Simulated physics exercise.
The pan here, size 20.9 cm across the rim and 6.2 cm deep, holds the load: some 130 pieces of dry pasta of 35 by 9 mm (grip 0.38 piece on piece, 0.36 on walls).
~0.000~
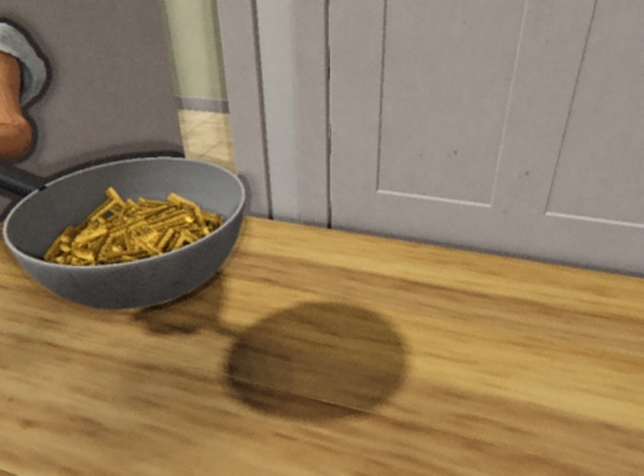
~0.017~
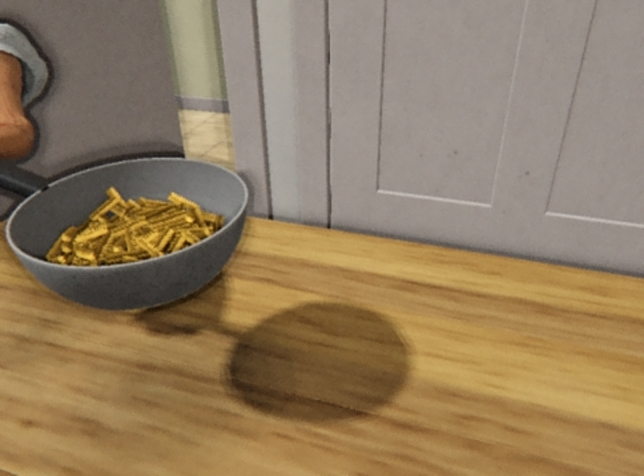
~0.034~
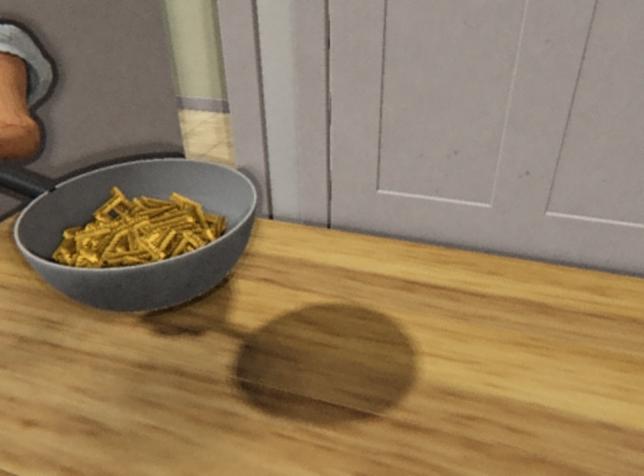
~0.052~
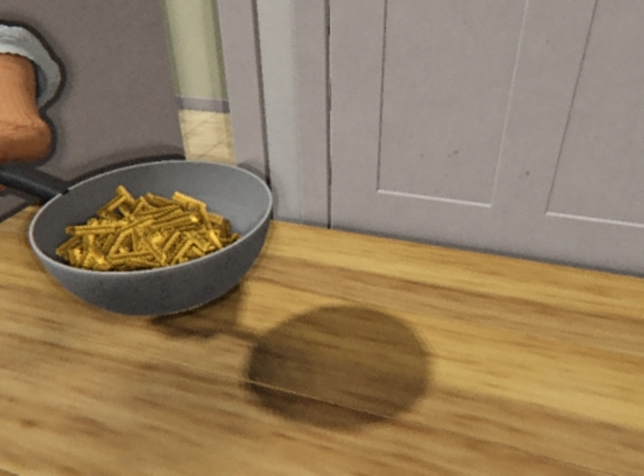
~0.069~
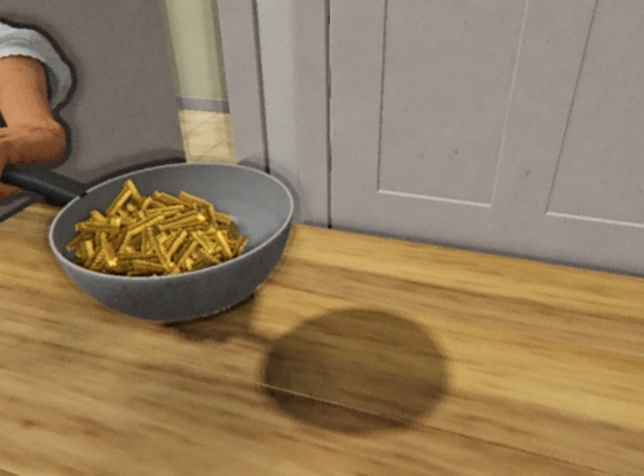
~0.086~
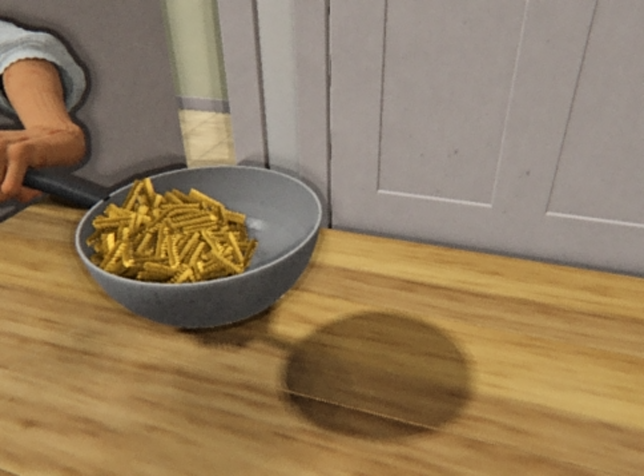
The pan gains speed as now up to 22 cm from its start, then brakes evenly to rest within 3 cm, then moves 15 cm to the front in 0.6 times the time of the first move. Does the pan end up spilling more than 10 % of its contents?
Yes.
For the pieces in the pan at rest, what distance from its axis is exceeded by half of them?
Median radius: About 6.0 cm.
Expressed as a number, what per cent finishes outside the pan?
60 per cent or so.
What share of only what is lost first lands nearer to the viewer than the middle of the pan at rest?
Roughly 100 percent.
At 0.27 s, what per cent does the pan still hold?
I'd say close to 70 per cent remain.
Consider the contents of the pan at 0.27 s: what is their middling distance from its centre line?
That would be about 6.0 cm from the centre line.
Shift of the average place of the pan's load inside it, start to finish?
About 4.0 cm.
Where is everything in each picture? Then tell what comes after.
The first picture shows pan at (147, 269); tilt 0 degrees; moved 0.0 cm; leading edge at (232, 218); top of the load at (114, 208).
The second picture shows pan at (150, 270); tilt 0 degrees; moved 0.3 cm; leading edge at (235, 219); top of the load at (116, 209).
The third picture shows pan at (157, 272); tilt 0 degrees; moved 1.2 cm; leading edge at (244, 220); top of the load at (108, 207).
The fourth picture shows pan at (172, 277); tilt 0 degrees; moved 2.8 cm; leading edge at (261, 223); top of the load at (111, 206).
The fifth picture shows pan at (191, 283); tilt 0 degrees; moved 4.9 cm; leading edge at (284, 227); top of the load at (167, 205).
The sixth picture shows pan at (215, 291); tilt 0 degrees; moved 7.5 cm; leading edge at (314, 231); top of the load at (143, 201). Its speed is now 1.77 m/s.
After 0.18 s, tilt 0 degrees; pan 100 %; middle of all pieces near (394, 272).
After 0.27 s, tilt 0 degrees; pan 70 %, in the air 30 %; middle of all pieces near (466, 364).
Then, at 0.34 s, tilt 0 degrees; pan 45 %, in the air 55 %.
Then, at 0.42 s, tilt 0 degrees; pan 40 %, in the air 60 %.
At rest (1.2 s), fallen right of where it stops 10 %, fallen in front of where it stops 45 %, pan 40 %.
